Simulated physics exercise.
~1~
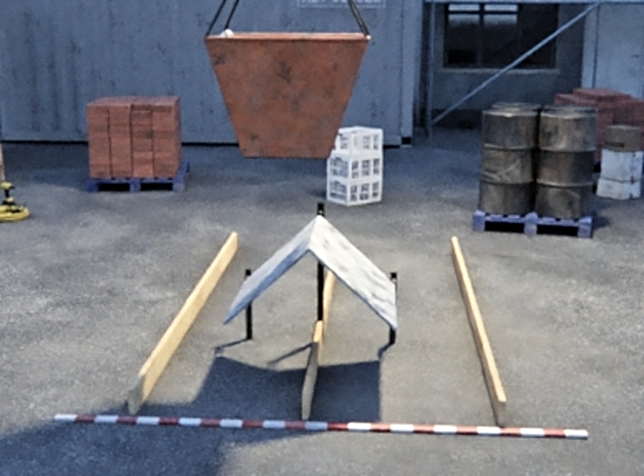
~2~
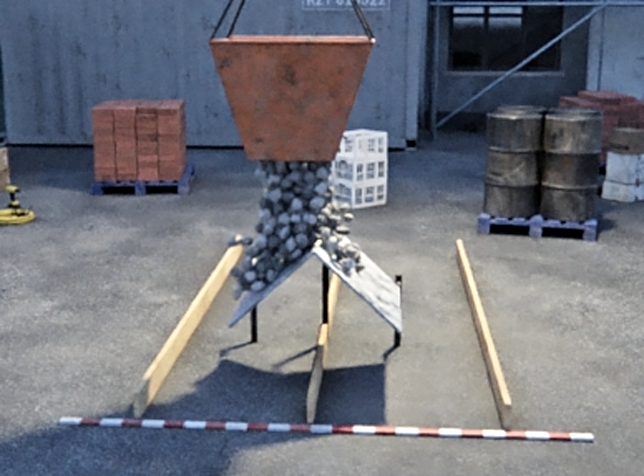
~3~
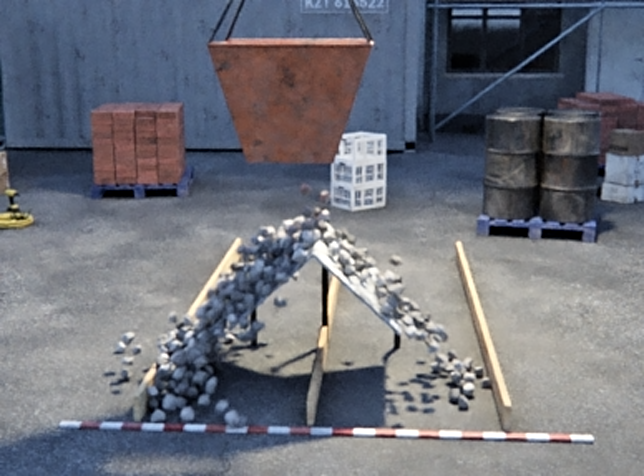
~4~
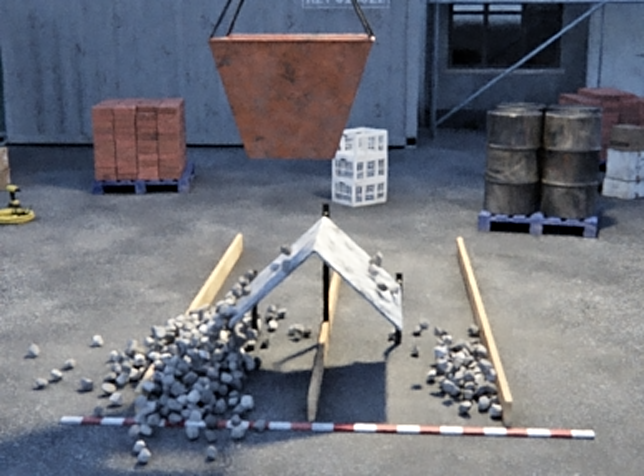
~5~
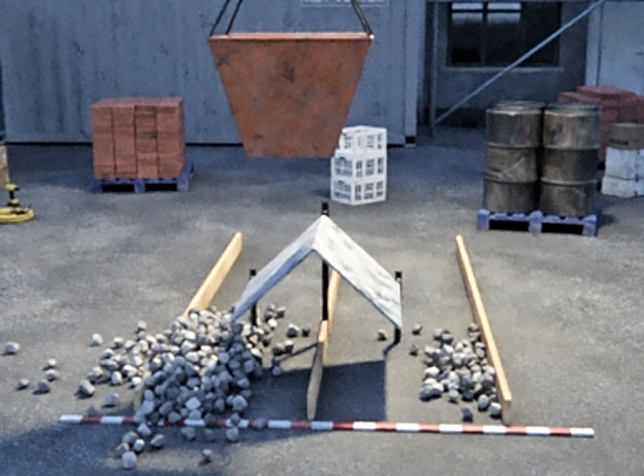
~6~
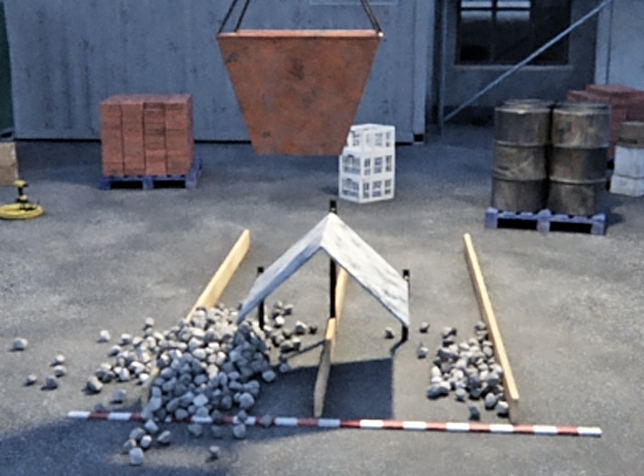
Rusty skip dropping grey stones onto a peaked steel roof, most sliding left into a heap, fewer settling in the right bay.
